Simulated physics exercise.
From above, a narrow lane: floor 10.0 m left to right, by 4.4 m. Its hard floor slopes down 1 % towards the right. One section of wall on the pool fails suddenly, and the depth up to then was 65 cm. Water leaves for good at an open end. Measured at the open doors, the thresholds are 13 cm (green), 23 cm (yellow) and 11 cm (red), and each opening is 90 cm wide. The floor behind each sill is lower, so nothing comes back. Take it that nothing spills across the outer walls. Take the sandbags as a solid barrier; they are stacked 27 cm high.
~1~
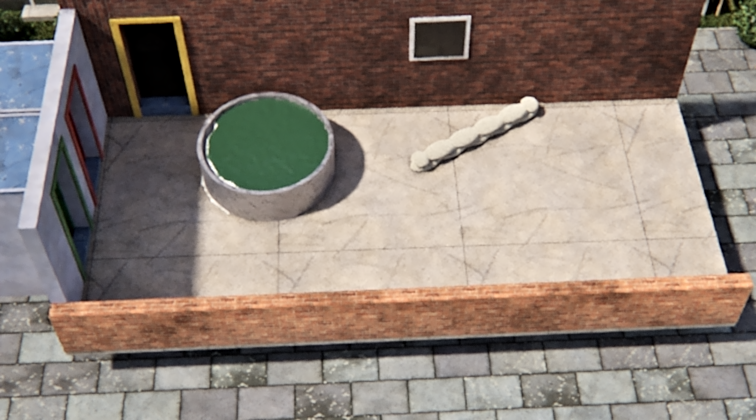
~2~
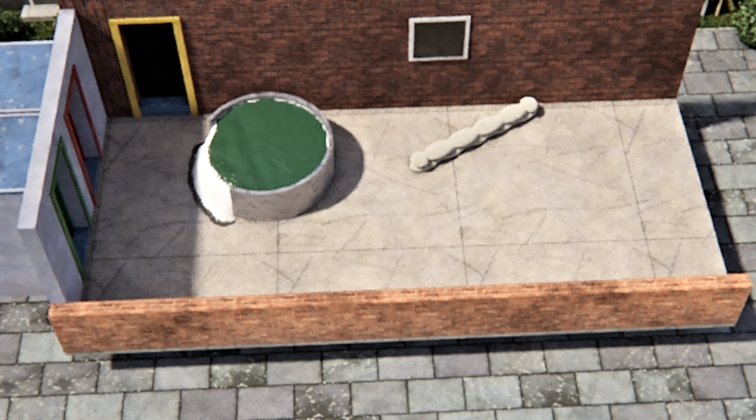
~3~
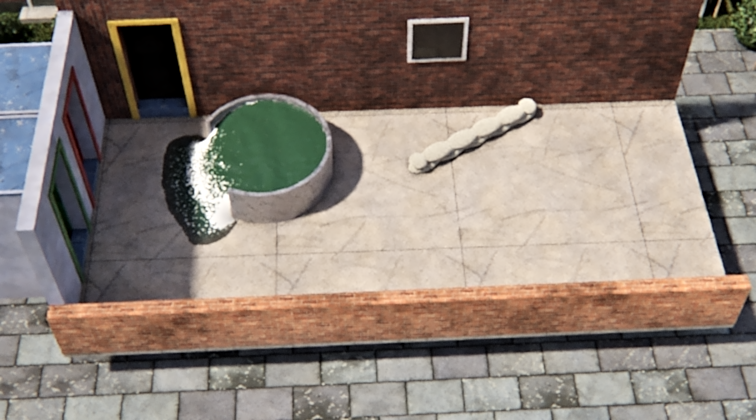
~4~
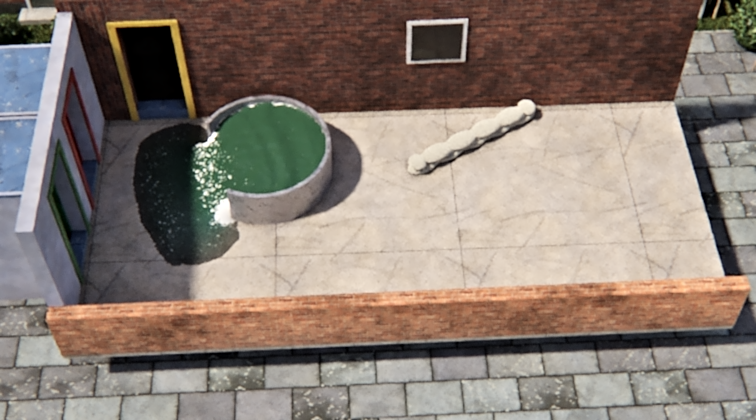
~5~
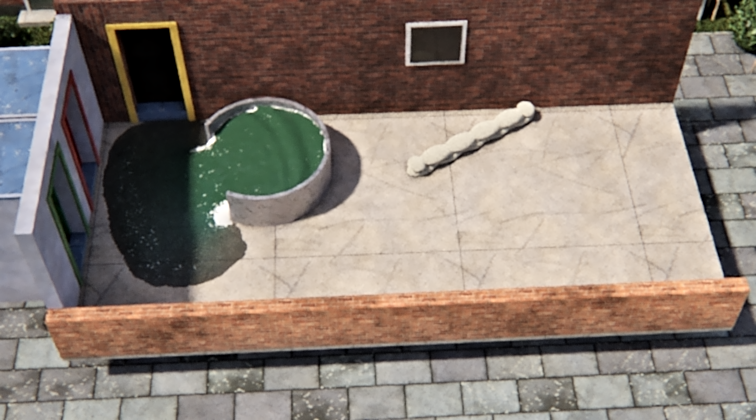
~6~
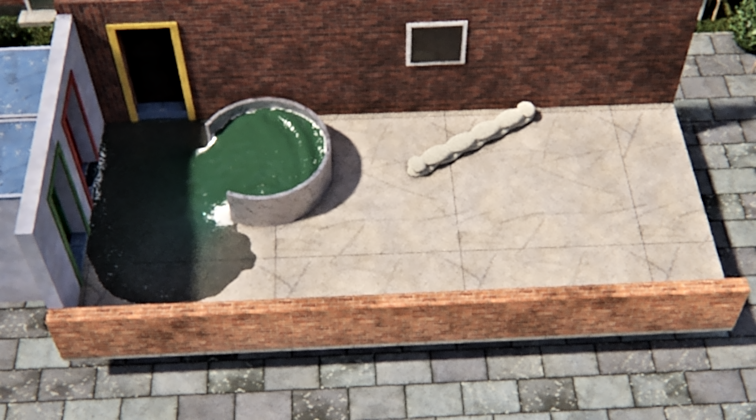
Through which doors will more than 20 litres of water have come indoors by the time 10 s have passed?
The green door: More than 20 litres; the yellow door: 20 litres or less; the red door: More than 20 litres.
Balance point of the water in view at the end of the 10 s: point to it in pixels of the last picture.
Centre: Roughly (331, 212) px.
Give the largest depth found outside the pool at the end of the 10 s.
It tops out at some 8 cm.
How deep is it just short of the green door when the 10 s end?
Looks like about 5.5 cm at that spot.
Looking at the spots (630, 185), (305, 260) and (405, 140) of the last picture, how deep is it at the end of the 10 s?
Spot by spot: Some 2, 3, then 6 cm.
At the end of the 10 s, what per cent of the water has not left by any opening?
Roughly 76 per cent is still there.
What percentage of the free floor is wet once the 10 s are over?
Around 95 per cent.
A moment later water covers 20 % of the floor and is deepest (36 cm) near (92, 213); green door 26 cm at the sill, 16 L in, yellow door 8 cm at the sill, 0 L in, red door 30 cm at the sill, 62 L in.
Soon after water covers 20 % of the floor and is deepest (44 cm) near (75, 332); green door 25 cm at the sill, 60 L in, yellow door 14 cm at the sill, 0 L in, red door 30 cm at the sill, 176 L in.
Next water covers 35 % of the floor and is deepest (22 cm) near (75, 332); green door 18 cm at the sill, 93 L in, yellow door 11 cm at the sill, 0 L in, red door 17 cm at the sill, 259 L in.
Later on water covers 75 % of the floor and is deepest (16 cm) near (226, 136); green door 10 cm at the sill, 103 L in, yellow door 9 cm at the sill, 0 L in, red door 9 cm at the sill, 275 L in.
At the end water covers 95 % of the floor and is deepest (8 cm) near (508, 112); green door 5 cm at the sill, 103 L in, yellow door 6 cm at the sill, 0 L in, red door 5 cm at the sill, 275 L in.
